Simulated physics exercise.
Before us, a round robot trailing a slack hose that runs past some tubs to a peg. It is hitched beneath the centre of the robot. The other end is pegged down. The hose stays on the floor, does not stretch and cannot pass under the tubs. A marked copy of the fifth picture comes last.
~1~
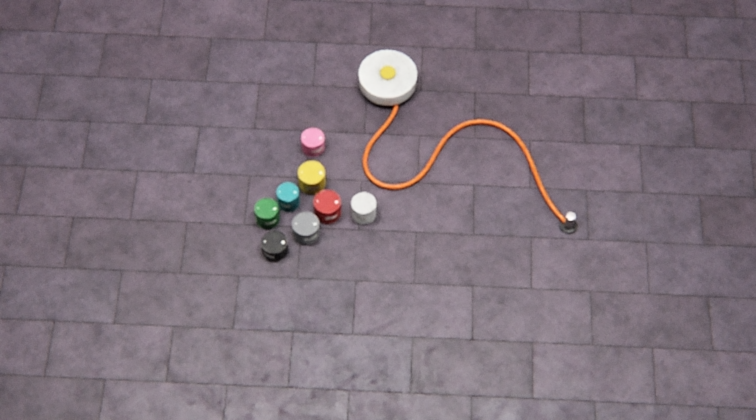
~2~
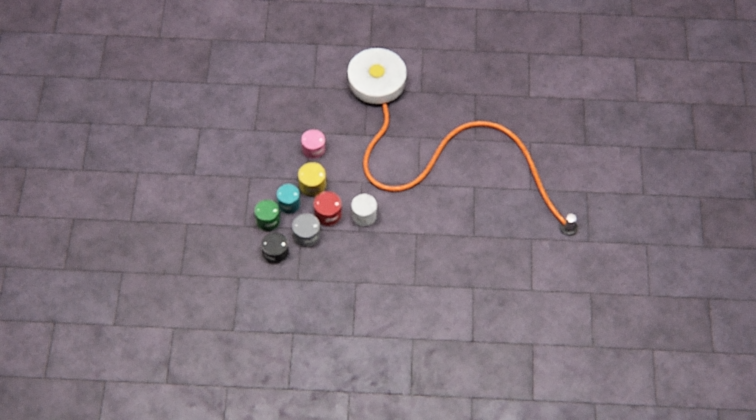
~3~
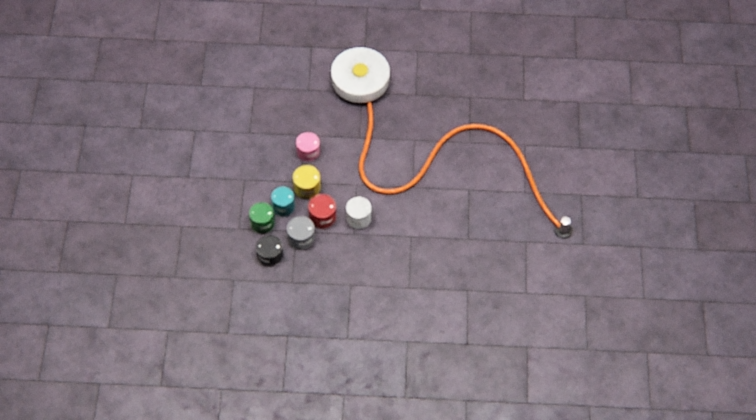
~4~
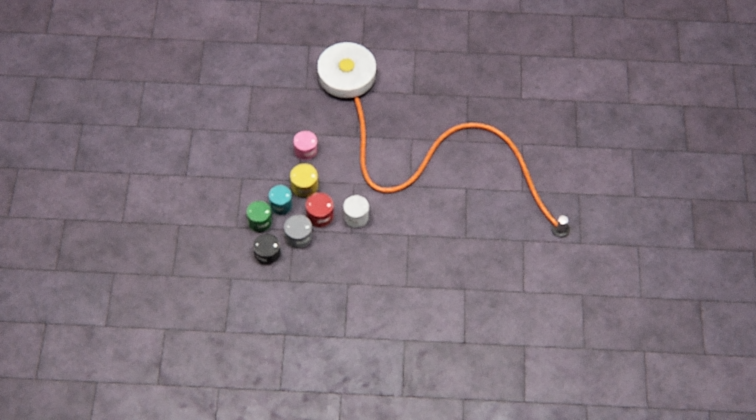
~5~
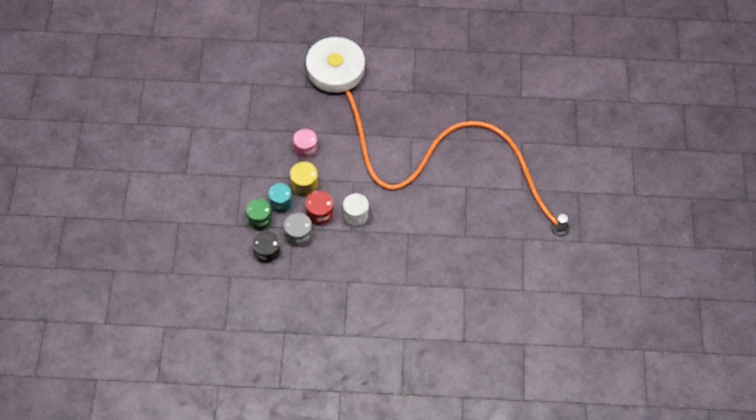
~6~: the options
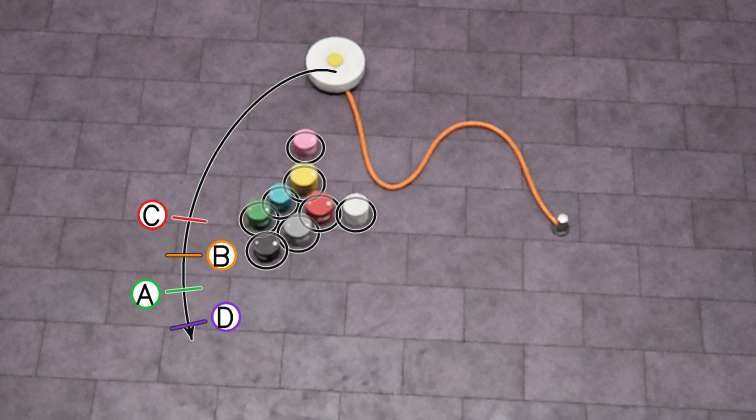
A round white robot trailing an orange cord slides left above a cluster of coloured tubs.
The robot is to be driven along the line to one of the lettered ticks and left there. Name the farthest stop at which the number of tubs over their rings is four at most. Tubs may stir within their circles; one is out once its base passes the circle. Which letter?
Up to mark A.
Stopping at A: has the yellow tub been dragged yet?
By then, yes.
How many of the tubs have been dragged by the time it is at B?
One.
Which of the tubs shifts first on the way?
The pink tub.
On the marked copy, A at (184, 290); B at (184, 255); C at (190, 219); D at (189, 325); the route from (336, 72) via (207, 169) to (192, 339).
Following A. Soon after the start, robot (244, 108).
Later, robot (193, 197).
In the end, robot (183, 285); yellow tub (302, 188); pink tub (326, 181); two over the rings.
As for the rest, B is within the limit but short; C is within the limit but short; D has five over the rings.
